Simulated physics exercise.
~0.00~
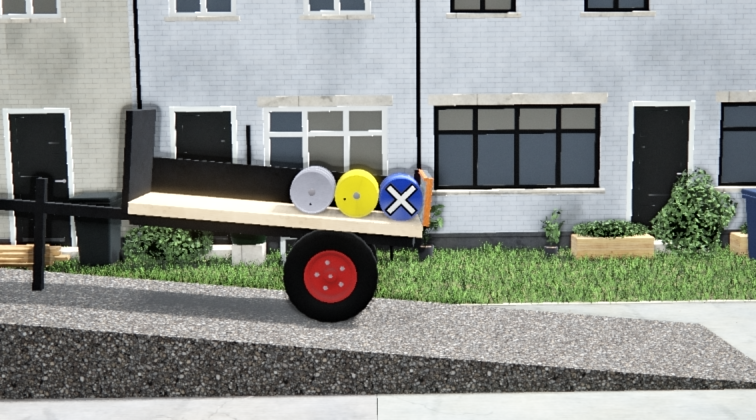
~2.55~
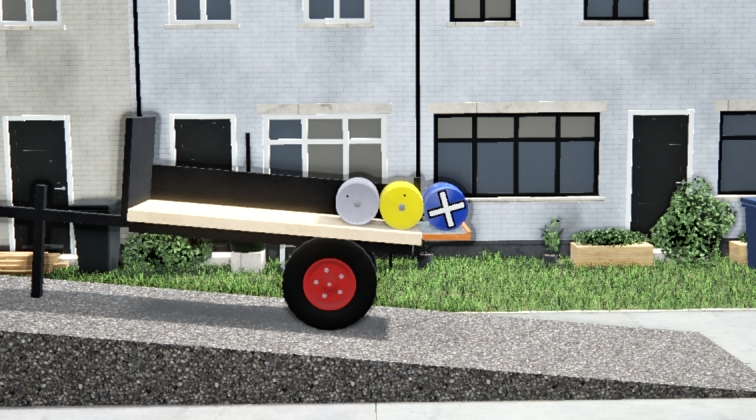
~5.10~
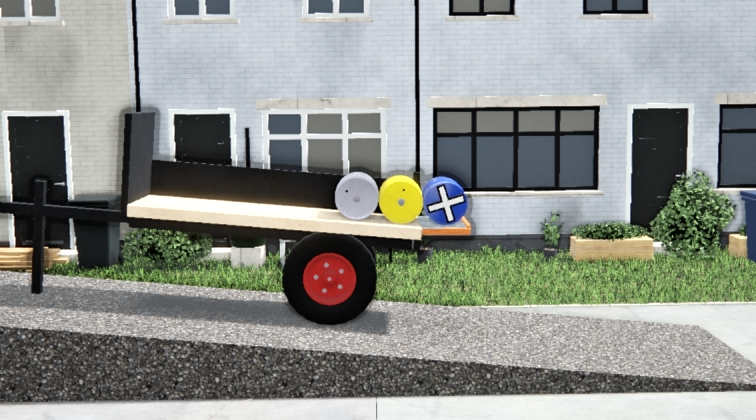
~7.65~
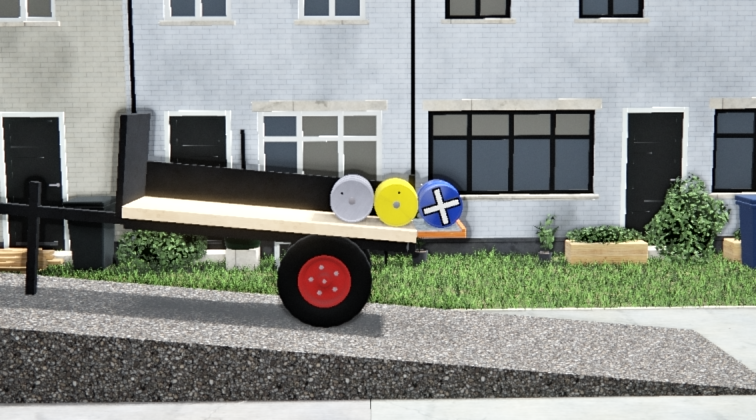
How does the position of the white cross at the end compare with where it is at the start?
At the start the white cross is above the right end of the trailer bed, just inside the raised orange tailgate. At the end it is farther right, beyond the end of the bed and over the lowered tailgate.
